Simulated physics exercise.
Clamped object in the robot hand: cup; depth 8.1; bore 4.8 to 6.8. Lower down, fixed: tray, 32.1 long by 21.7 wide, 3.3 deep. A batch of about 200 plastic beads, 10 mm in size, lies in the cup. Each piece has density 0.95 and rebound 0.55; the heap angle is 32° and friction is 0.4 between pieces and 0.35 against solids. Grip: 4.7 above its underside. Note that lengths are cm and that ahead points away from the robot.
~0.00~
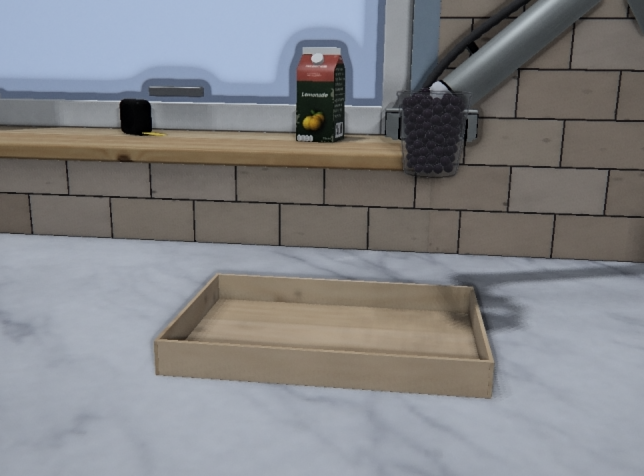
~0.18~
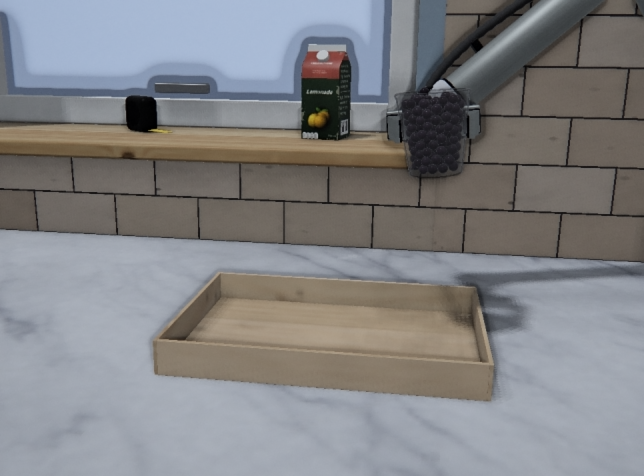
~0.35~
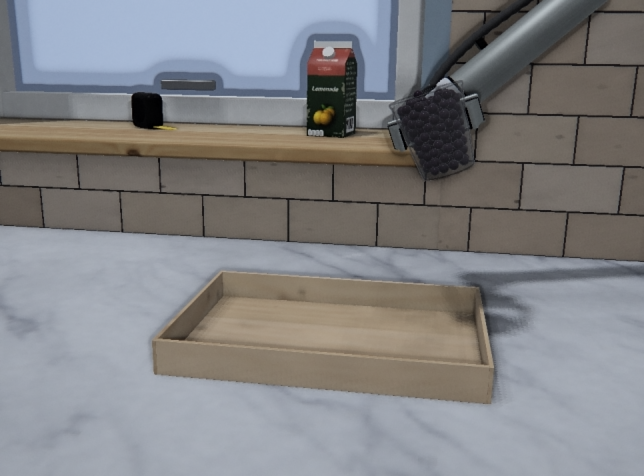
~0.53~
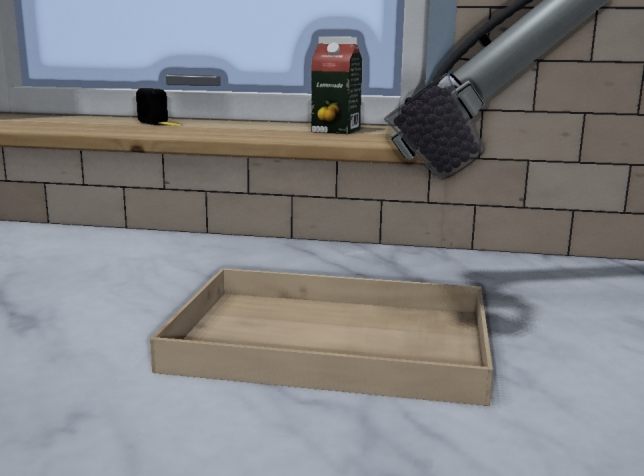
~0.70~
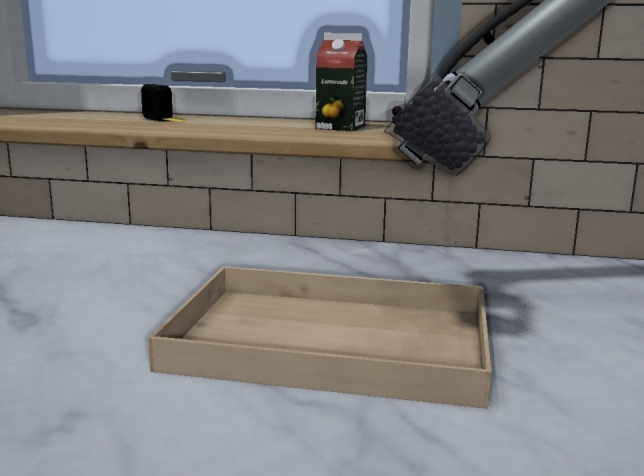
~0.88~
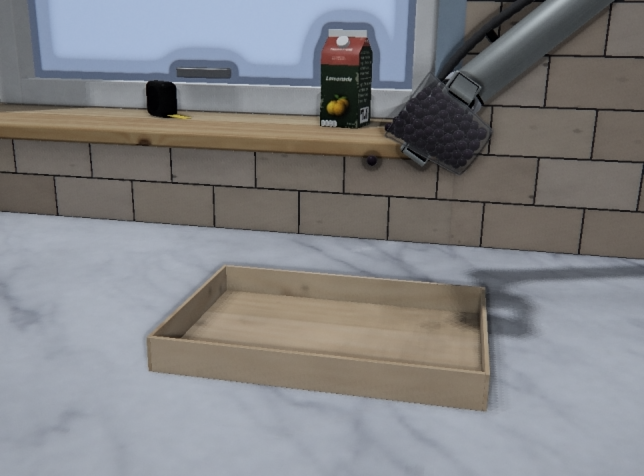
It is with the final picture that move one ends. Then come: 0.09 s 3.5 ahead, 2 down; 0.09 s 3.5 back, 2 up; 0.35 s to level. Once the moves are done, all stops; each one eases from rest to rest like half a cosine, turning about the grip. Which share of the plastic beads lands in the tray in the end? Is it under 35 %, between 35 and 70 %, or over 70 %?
It is under 35 %.
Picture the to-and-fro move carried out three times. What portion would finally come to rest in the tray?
In that case it would be near 35 percent.
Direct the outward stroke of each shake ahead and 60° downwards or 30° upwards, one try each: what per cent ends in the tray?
Near 10 and 65 percent respectively.
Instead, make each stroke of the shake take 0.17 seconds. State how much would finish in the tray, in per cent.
10 %.
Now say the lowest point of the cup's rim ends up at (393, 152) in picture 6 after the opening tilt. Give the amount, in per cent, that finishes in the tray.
Around 60 per cent of it.
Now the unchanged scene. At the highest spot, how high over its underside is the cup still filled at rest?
8.0 cm.
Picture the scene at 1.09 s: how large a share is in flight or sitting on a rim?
It amounts to roughly 19 in a hundred.
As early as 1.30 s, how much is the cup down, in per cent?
So far, about 20 in a hundred parts are out.
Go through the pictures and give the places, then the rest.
Cup middle at (432, 135), level; upper third of the load around (433, 108), from x 405 to 460, top at y 95; 197 in the cup, in the first picture.
Cup middle at (434, 135), tilted 5° forward; upper third of the load around (436, 107), from x 405 to 460, top at y 90, in the second picture.
Cup middle at (437, 134), tilted 20° forward; upper third of the load around (434, 108), from x 400 to 465, top at y 95, in the third picture.
Cup middle at (440, 132), tilted 37° forward; upper third of the load around (432, 109), from x 400 to 475, top at y 90, in the fourth picture.
Cup middle at (442, 130), tilted 52° forward; upper third of the load around (430, 111), from x 395 to 480, top at y 90, in the fifth picture.
Cup middle at (443, 129), tilted 57° forward; upper third of the load around (434, 112), from x 370 to 480, top at y 90; 196 in the cup, 1 in flight or on a rim, in the sixth picture.
After 1.09 s, tilted 56° forward, highest piece 26 above the table; 159 in the cup, 1 in the tray, 37 in flight or on a rim.
After 1.30 s, tilted 12° forward, highest piece 27 above the table; 153 in the cup, 40 in the tray, 4 in flight or on a rim.
After 1.61 s, level, highest piece 27 above the table; 153 in the cup, 38 in the tray, 5 on the table or floor, 1 in flight or on a rim.
After 2.66 s, level, highest piece 27 above the table; 153 in the cup, 39 in the tray, 5 on the table or floor.
At rest, 153 in the cup, 39 in the tray, 5 on the table or floor. That is 20 % in the tray.
